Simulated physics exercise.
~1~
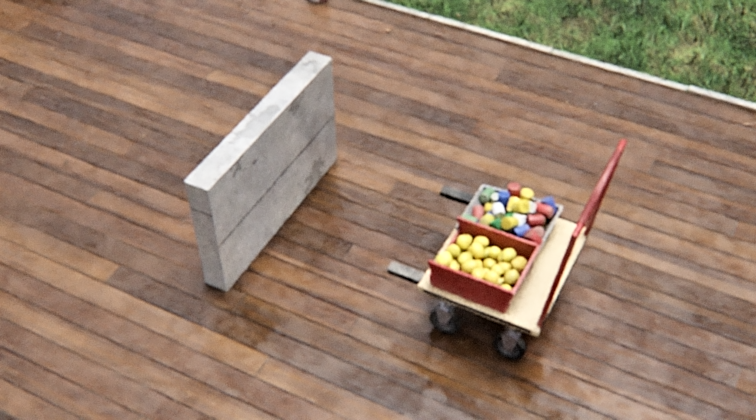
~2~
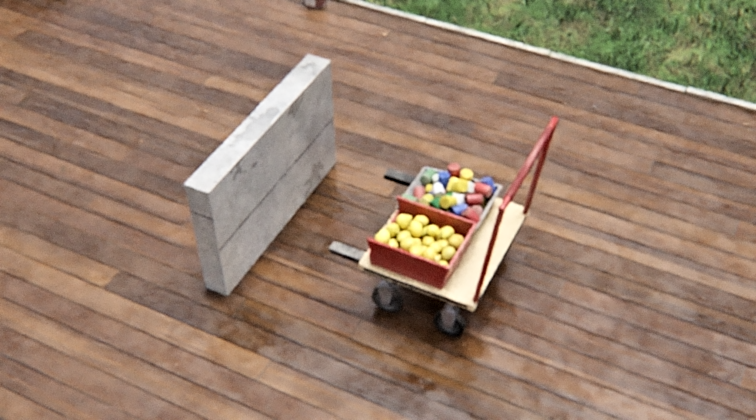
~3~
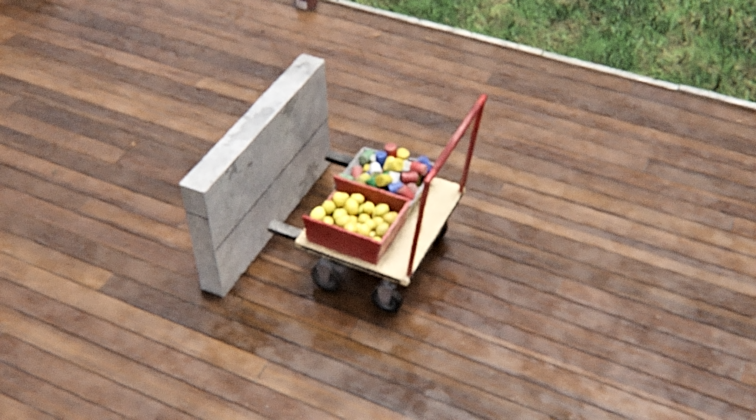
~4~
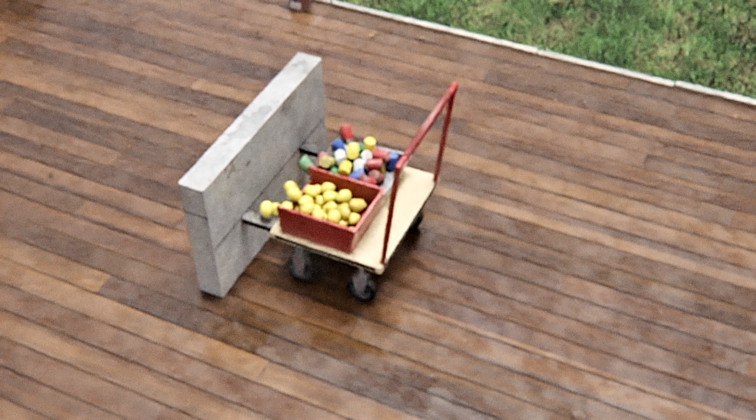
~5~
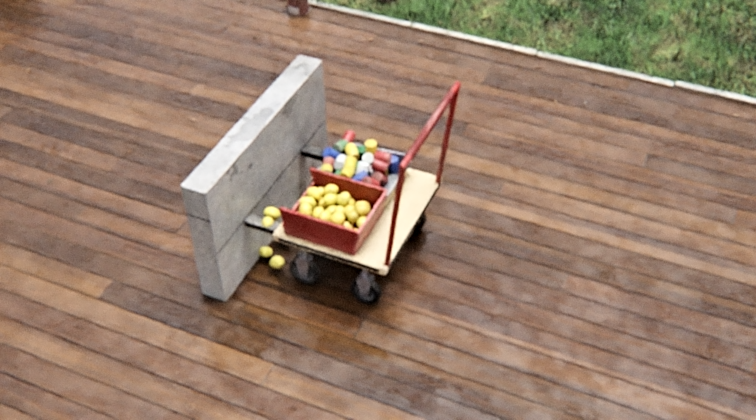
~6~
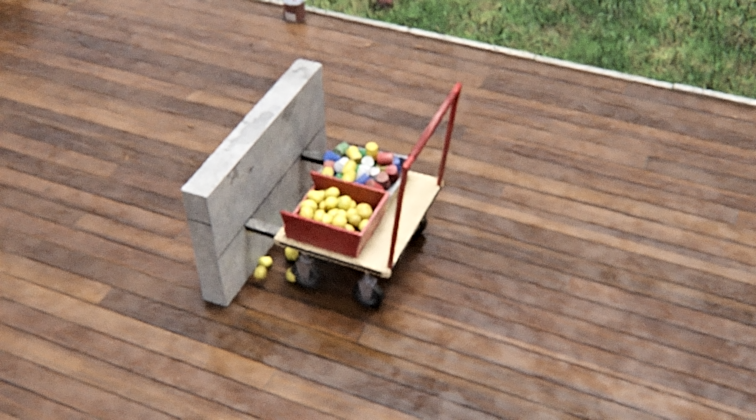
A cart carrying two containers rolls left to a wall and stops, spilling some yellow pieces.
